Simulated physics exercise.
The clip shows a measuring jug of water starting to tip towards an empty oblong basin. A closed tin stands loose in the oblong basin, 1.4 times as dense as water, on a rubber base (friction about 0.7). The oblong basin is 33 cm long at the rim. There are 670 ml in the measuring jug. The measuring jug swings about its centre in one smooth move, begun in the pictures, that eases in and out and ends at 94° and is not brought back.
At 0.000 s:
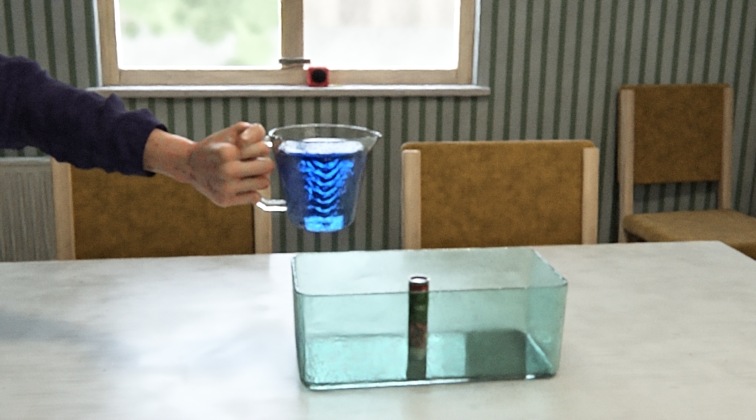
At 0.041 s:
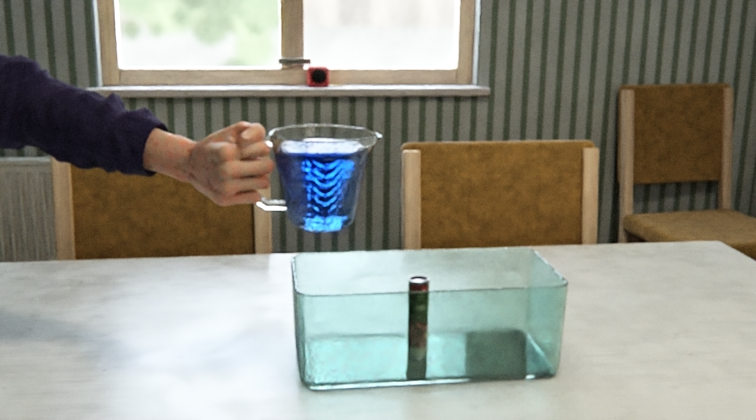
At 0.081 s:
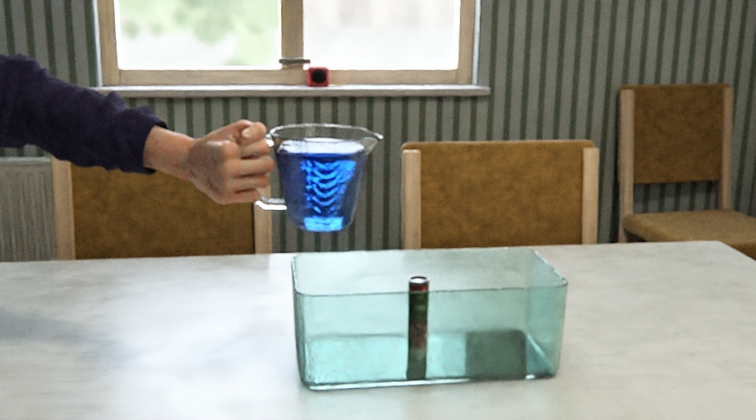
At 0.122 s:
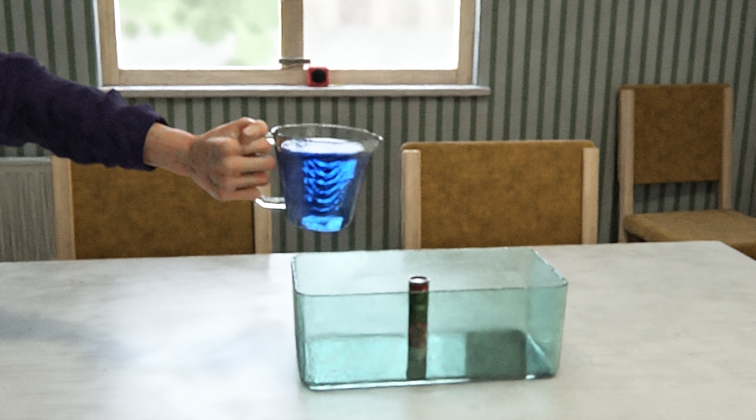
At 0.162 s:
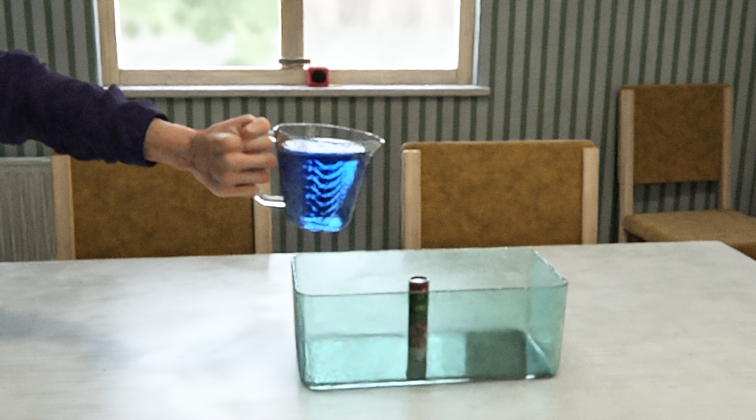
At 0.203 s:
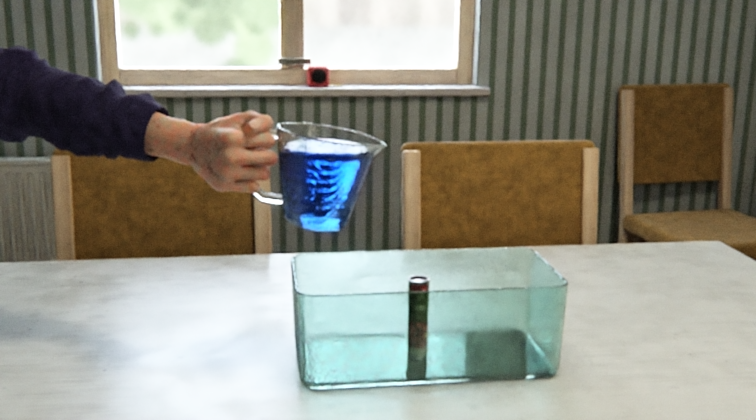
A glass measuring jug of blue water, gripped by a hand in a dark sleeve, hangs level and almost still above a clear, greenish oblong basin with a closed tin standing inside. The jug then tilts slightly to the right as the hand turns, while the basin and tin stay still.
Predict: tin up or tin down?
The tin goes over.
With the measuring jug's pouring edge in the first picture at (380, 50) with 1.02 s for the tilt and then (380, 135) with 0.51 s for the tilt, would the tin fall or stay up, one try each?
First it stays up; then it goes over.
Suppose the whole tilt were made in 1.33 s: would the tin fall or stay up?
The tin topples.
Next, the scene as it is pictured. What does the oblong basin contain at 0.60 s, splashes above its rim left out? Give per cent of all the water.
About 5 per cent.
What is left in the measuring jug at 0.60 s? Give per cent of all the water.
Near 76 in a hundred.
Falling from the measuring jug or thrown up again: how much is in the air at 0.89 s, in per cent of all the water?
About 16 per cent.
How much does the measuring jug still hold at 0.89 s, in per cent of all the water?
Some 24 per cent.
By 0.60 s the tilt is 60° and 75 per cent is still to pour; the tin stands where it began.
By 0.89 s the tilt is 90° and 24 per cent is still to pour; the tin stands where it began.
By 1.19 s the tilt is 94° and 2 per cent is still to pour; the tin leans 21°.
By 1.52 s the tilt is 94° and 0 per cent is still to pour; the tin lies on its side.
At rest the tin lies on its side.
